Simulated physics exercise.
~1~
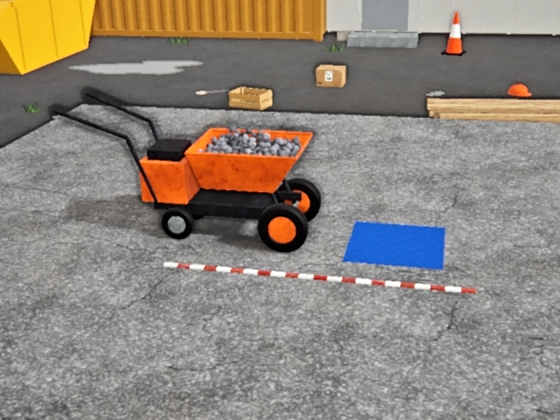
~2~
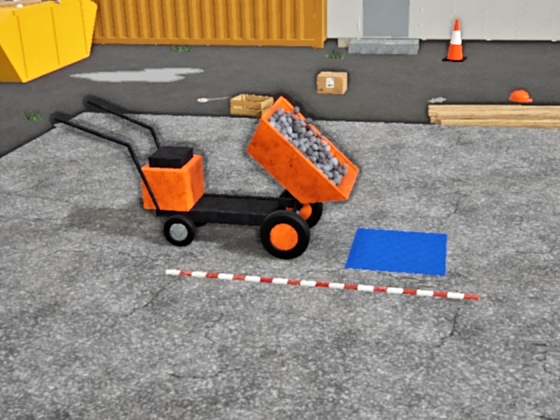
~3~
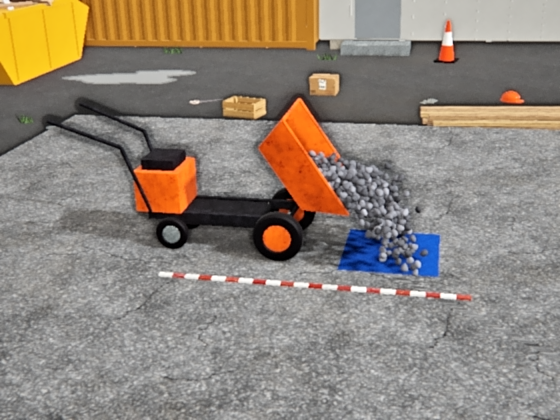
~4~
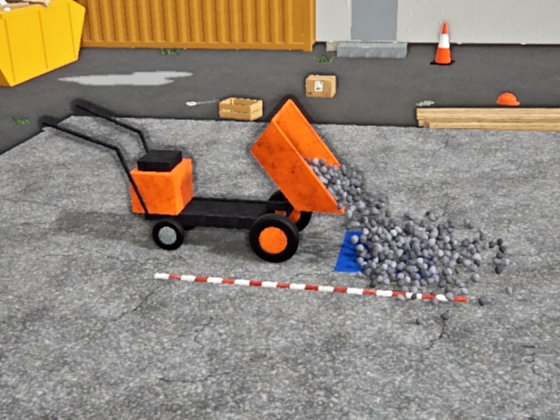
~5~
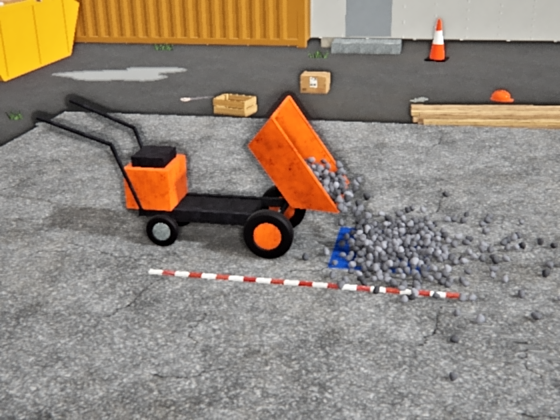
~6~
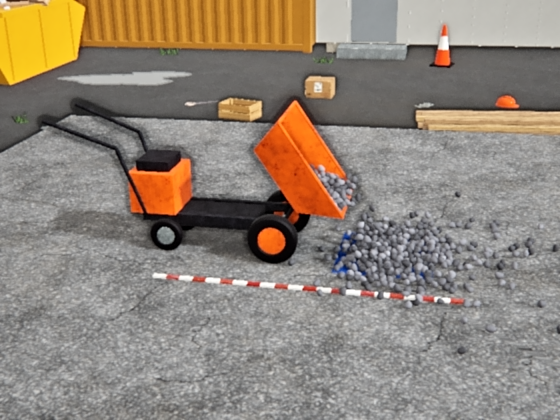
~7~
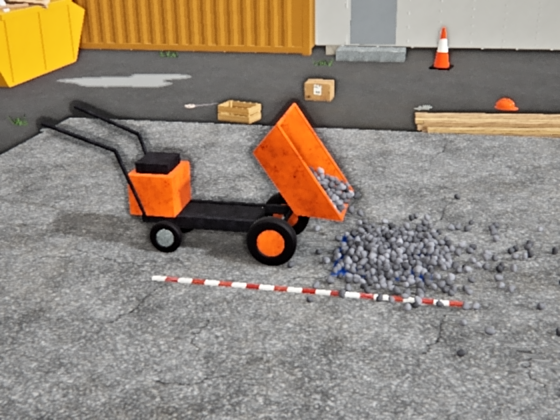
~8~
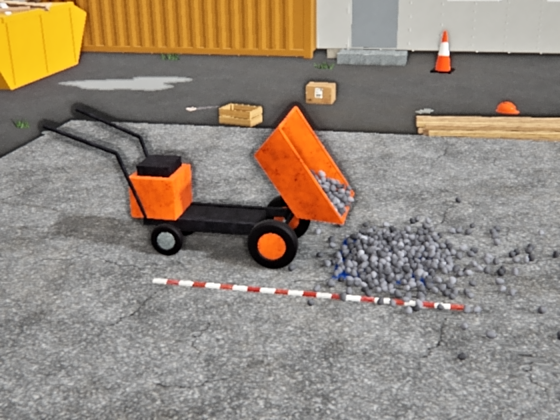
The orange barrow's tray tipped forward and poured grey stones onto the blue sheet, jerking slightly as they spread rightward across the ground, and it ended still tilted, with some stones left inside and a scattered heap nearly hiding the sheet.
